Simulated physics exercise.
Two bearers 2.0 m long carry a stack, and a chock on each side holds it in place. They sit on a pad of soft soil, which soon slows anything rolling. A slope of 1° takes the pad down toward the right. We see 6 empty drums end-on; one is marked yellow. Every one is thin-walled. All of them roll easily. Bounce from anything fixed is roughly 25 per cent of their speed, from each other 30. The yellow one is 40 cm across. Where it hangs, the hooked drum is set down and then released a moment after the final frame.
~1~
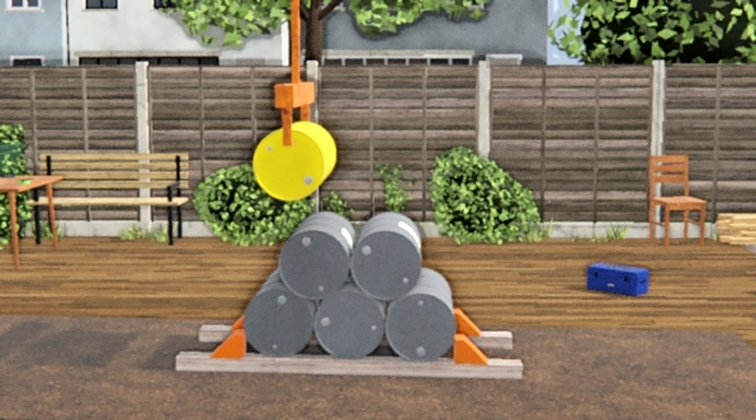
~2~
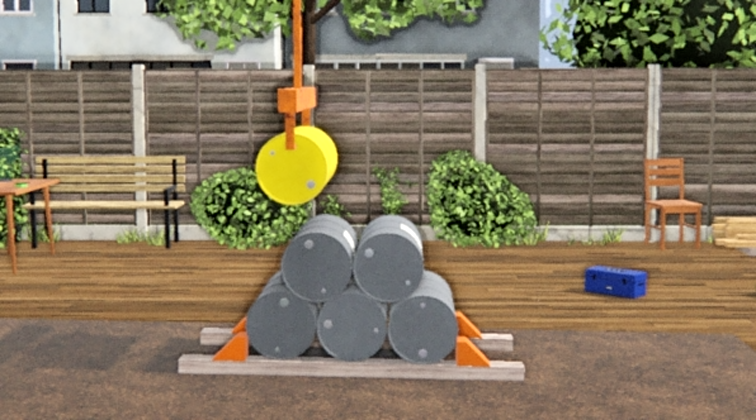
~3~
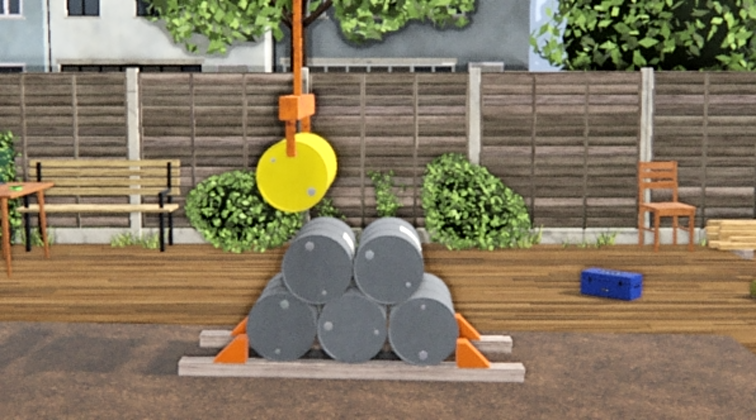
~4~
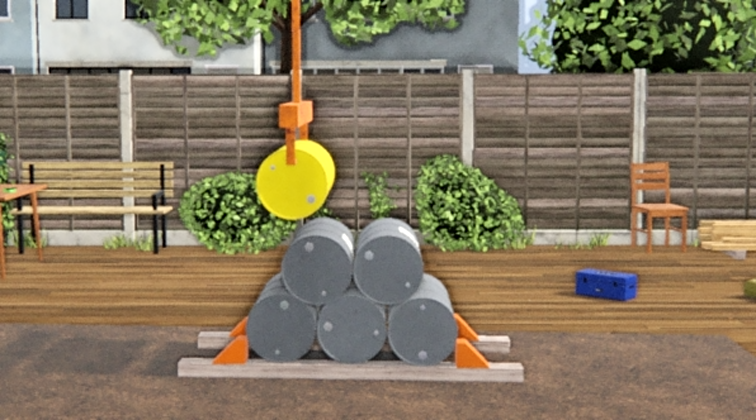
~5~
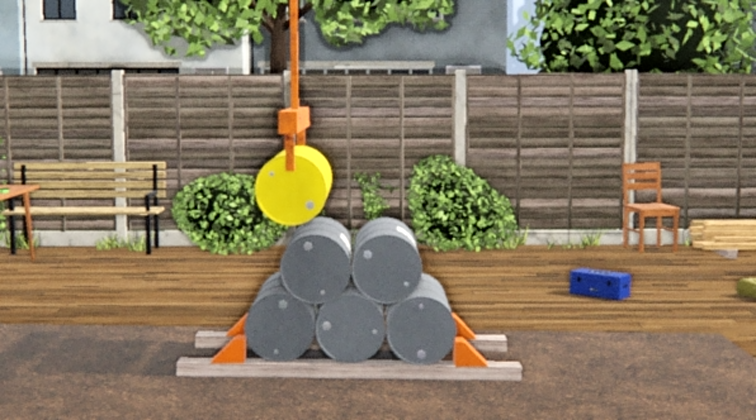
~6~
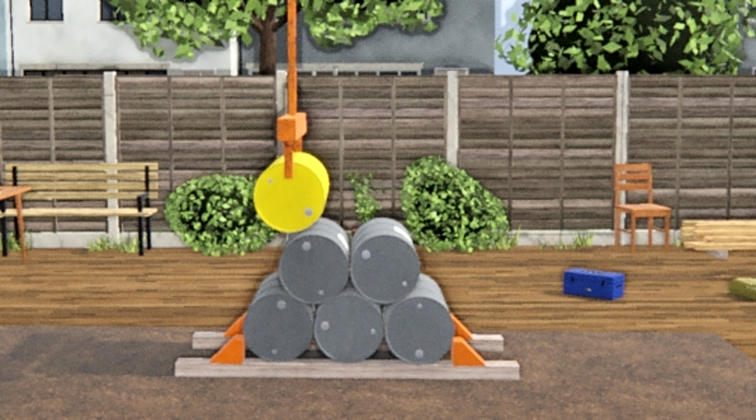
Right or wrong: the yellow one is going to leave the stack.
Right.
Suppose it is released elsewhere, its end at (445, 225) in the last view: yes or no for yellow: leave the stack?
In that case yellow gets away.
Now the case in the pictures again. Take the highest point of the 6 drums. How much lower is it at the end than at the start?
It sits roughly 55 cm lower at the end.
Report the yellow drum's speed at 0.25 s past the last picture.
Speed: Around 0.4 m/s.
Then, 0.25 s past the sixth picture, yellow is up on others, 20 cm inside the left chock, rolling left; 0 past a chock so far.
Then, 0.35 s past the sixth picture, yellow is up on others, 15 cm inside the left chock, rolling left; 0 past a chock so far.
Then, 0.55 s past the sixth picture, yellow is up on others, 5 cm inside the left chock, rolling left; 0 past a chock so far.
Then, 0.75 s past the sixth picture, yellow is beyond the left chock, rolling left; 1 past a chock so far.
Finally (2.15 s after the last picture), yellow is beyond the left chock; 1 past a chock so far.
